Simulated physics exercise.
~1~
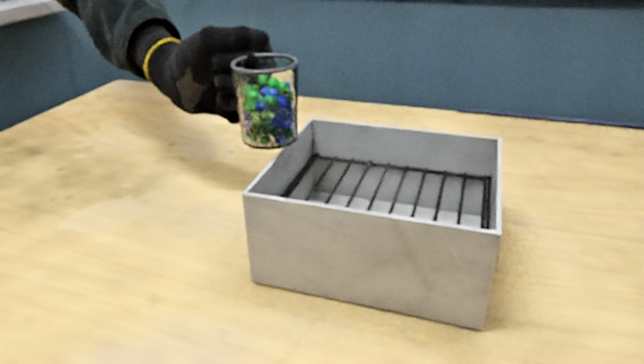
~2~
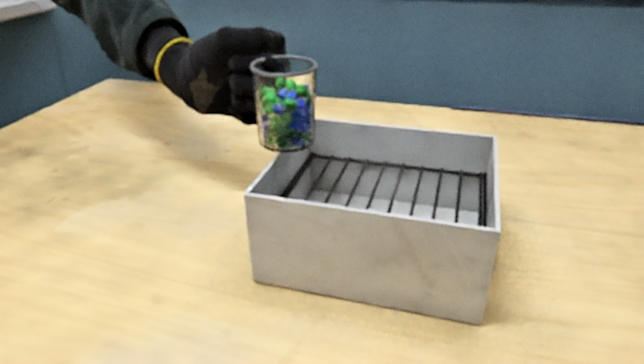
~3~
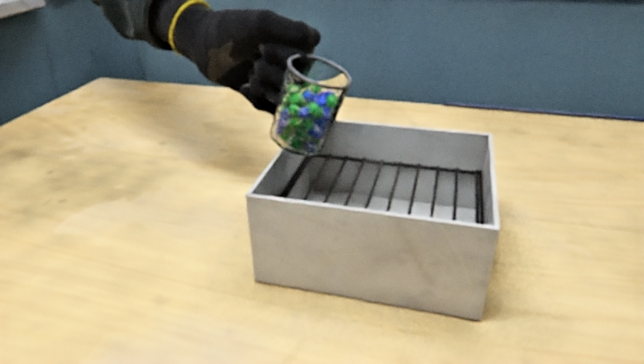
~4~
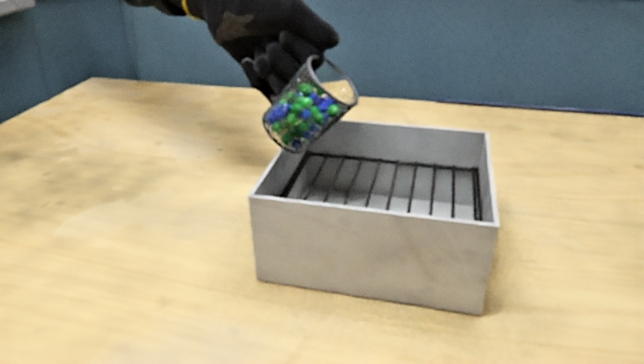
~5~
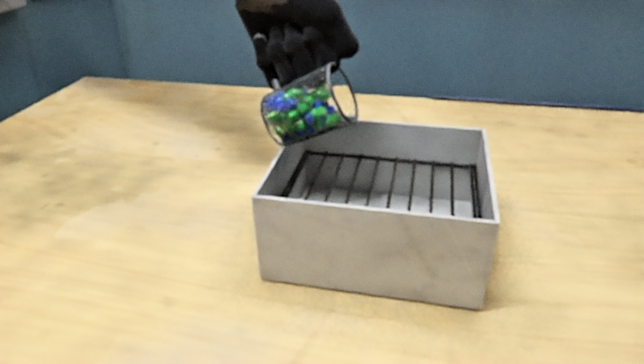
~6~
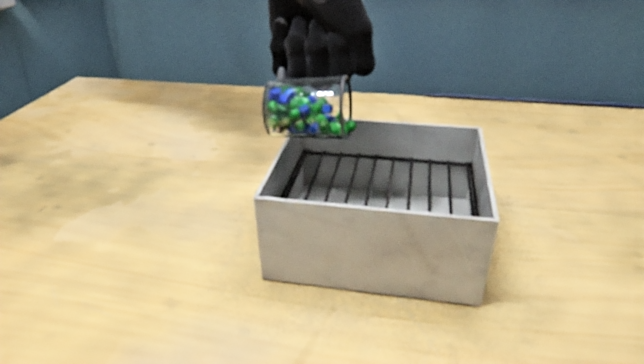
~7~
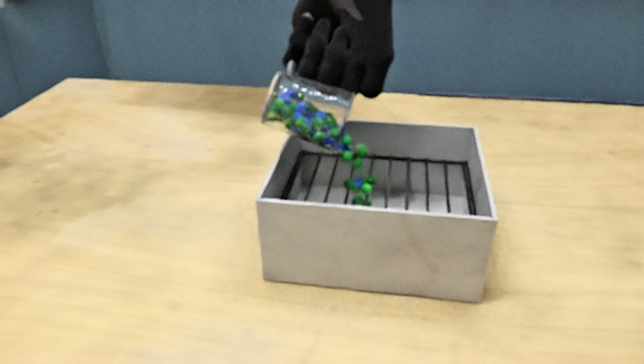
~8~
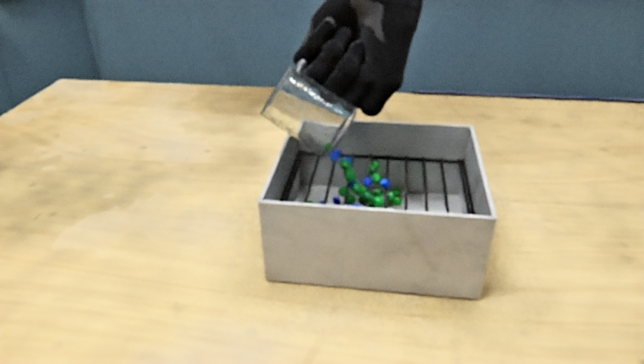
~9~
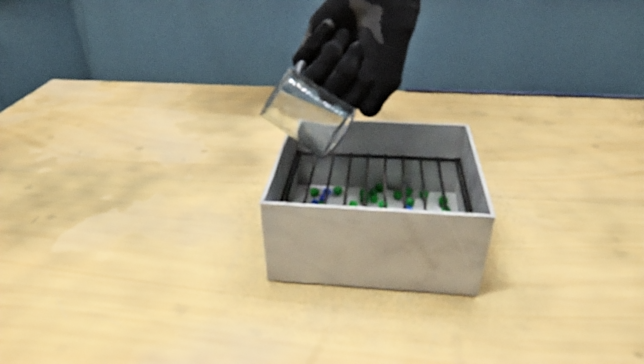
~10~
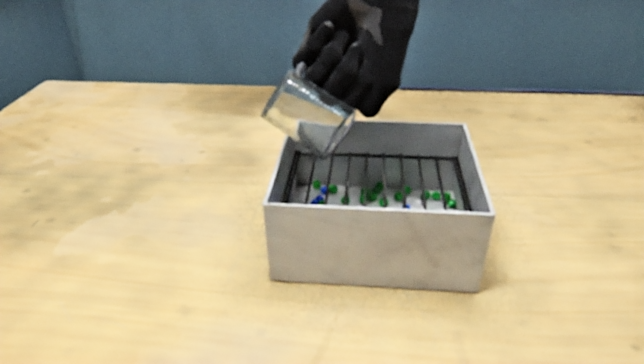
A black-gloved hand carried a clear cup of green and blue bits rightward over a gray box with a wire rack inside, then tipped it. The bits tumbled onto the wires, and both colours slipped through, ending up beneath the rack as the emptied cup stayed tilted above.
